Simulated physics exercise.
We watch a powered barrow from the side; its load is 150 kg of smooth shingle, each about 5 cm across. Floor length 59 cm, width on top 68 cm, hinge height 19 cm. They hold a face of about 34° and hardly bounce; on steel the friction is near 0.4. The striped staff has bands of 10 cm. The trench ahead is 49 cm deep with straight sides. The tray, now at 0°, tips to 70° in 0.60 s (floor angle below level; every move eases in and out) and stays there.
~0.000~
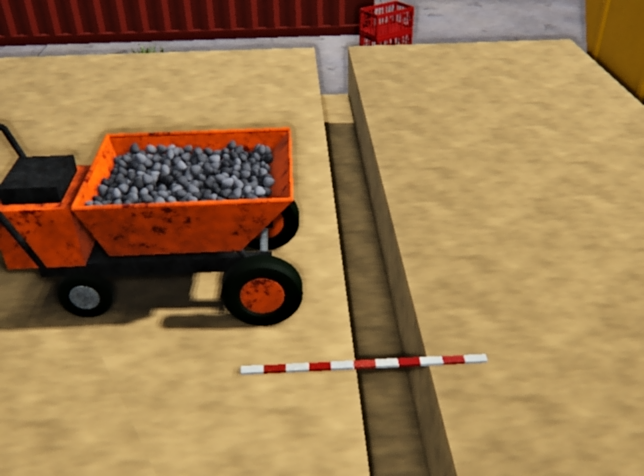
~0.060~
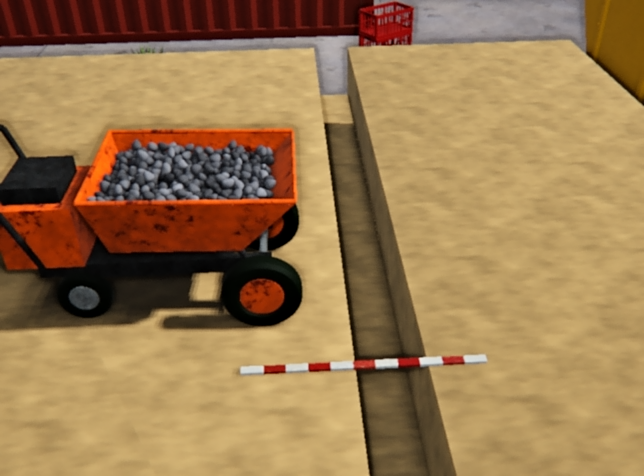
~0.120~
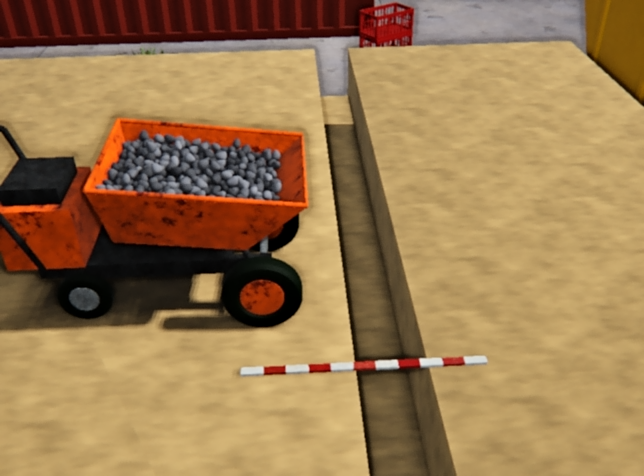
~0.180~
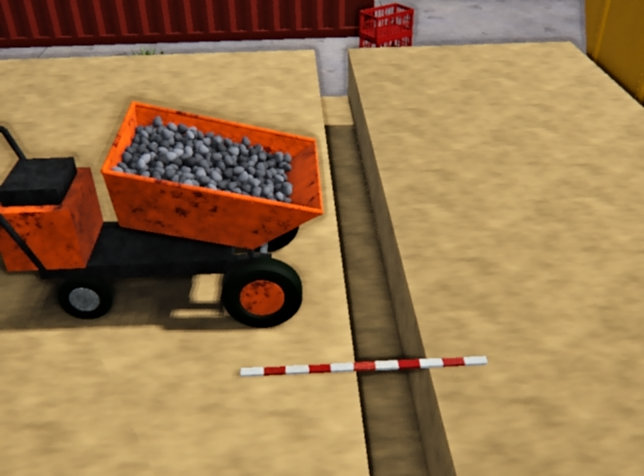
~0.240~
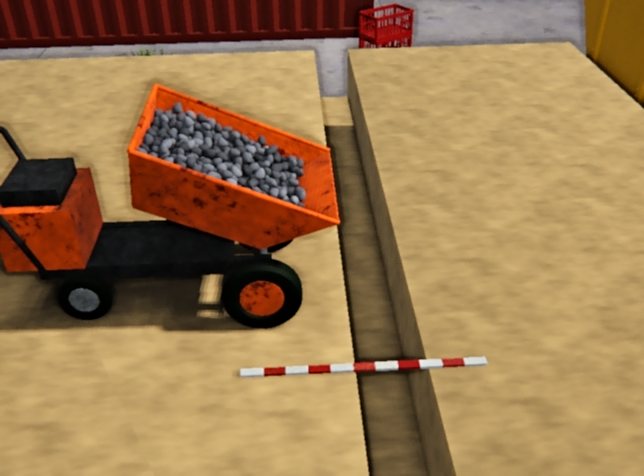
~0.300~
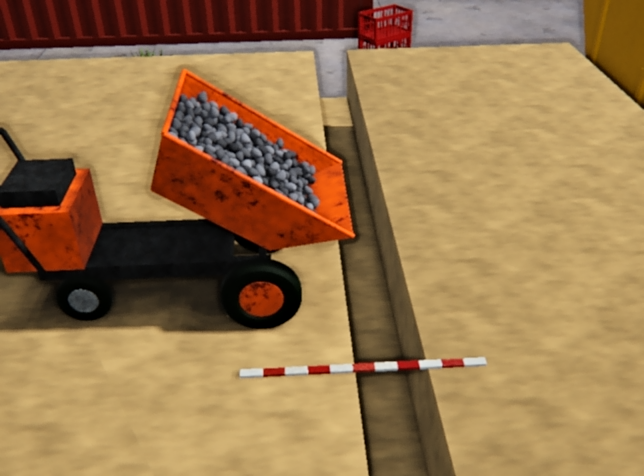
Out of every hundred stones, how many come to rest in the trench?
About 32 per cent.
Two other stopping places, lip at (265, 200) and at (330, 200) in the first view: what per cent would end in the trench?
Near 55 per cent from the first place, 5 from the second.
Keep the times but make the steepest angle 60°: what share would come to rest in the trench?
It would be near 40 per cent.
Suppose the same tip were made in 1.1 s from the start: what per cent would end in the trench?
It would be near 40 per cent.
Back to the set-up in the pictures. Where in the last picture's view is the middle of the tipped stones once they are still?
Their middle is at about (451, 274).
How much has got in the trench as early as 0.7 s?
About 15 per cent by then.
After 0.4 s the floor is at 59°; 100 % in the tray; the foremost stones are at (350, 234).
After 0.7 s the floor is at 70°; 73 % in the tray, 13 % in the trench, 14 % past the trench; the foremost stones are at (442, 281).
After 1.0 s the floor is at 70°; 10 % in the tray, 22 % in the trench, 68 % past the trench; the foremost stones are at (608, 255).
After 3.0 s the floor is at 70°; 0 % in the tray, 32 % in the trench, 68 % past the trench; the foremost stones are past the picture's edge.
